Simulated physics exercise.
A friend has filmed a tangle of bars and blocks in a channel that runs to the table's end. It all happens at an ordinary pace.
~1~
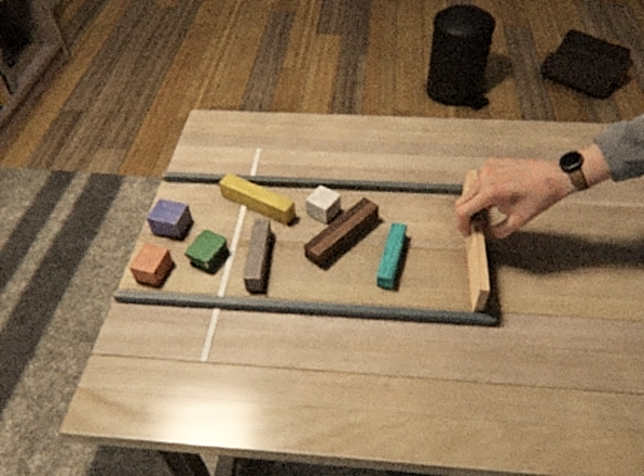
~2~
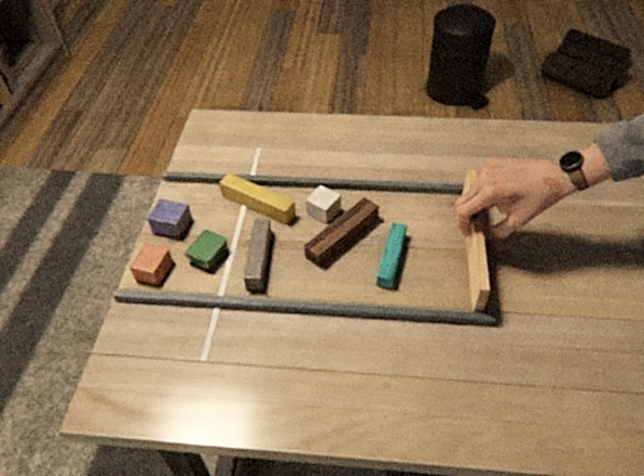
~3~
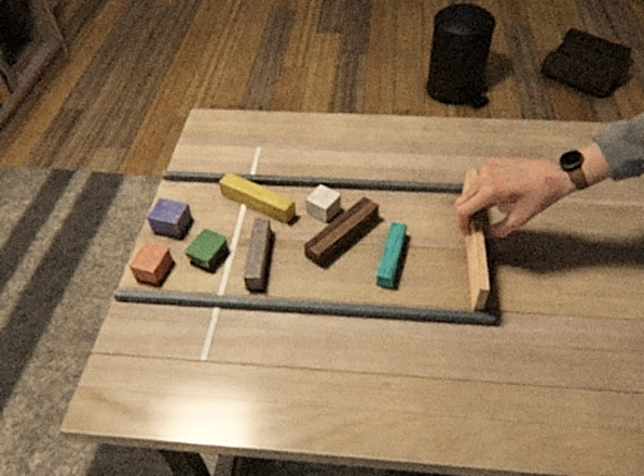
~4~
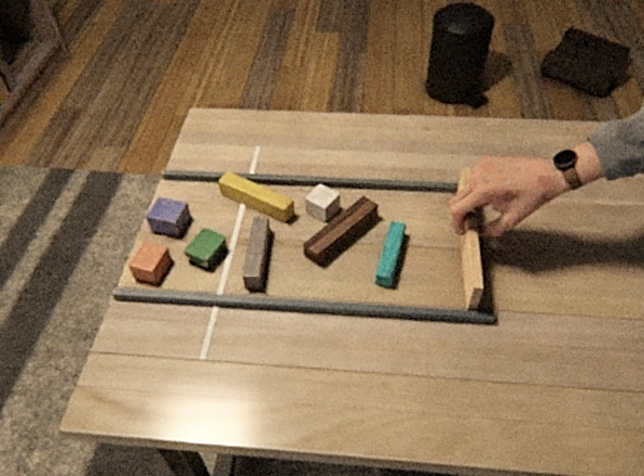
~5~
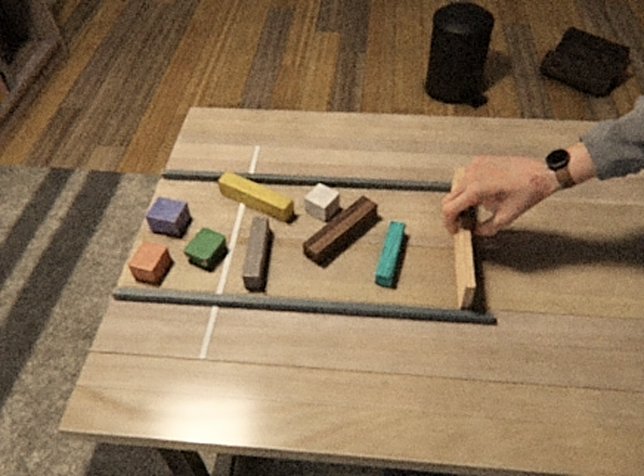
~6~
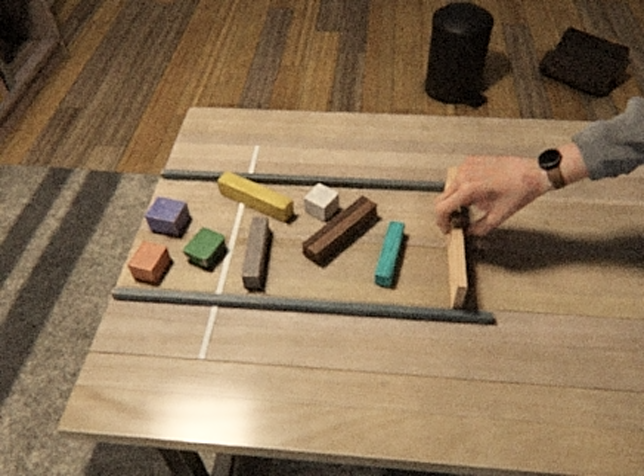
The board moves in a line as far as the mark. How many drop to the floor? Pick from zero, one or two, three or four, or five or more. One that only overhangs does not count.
Here the number that fall off is zero.
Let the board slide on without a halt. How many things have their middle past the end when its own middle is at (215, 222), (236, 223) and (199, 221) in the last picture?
The counts: 1, 0 and 2.
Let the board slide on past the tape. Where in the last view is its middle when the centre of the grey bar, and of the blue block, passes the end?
Its middle is around (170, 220) and around (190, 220).
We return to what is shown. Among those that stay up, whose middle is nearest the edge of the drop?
The orange block ends nearest.
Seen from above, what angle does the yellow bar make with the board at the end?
Near 65 degrees.
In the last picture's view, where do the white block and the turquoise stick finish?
The white block at (212, 185), the turquoise stick at (222, 244).
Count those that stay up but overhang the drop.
The number is 2.
A little later, none off yet; orange block at rest near (150, 262); blue block at rest near (168, 216); green case at rest near (206, 249).
Next, none off yet; orange block moving near (145, 262); blue block at rest near (168, 216); green case shifted about its own width near (175, 261).
When it is over, the number that fall off is zero.
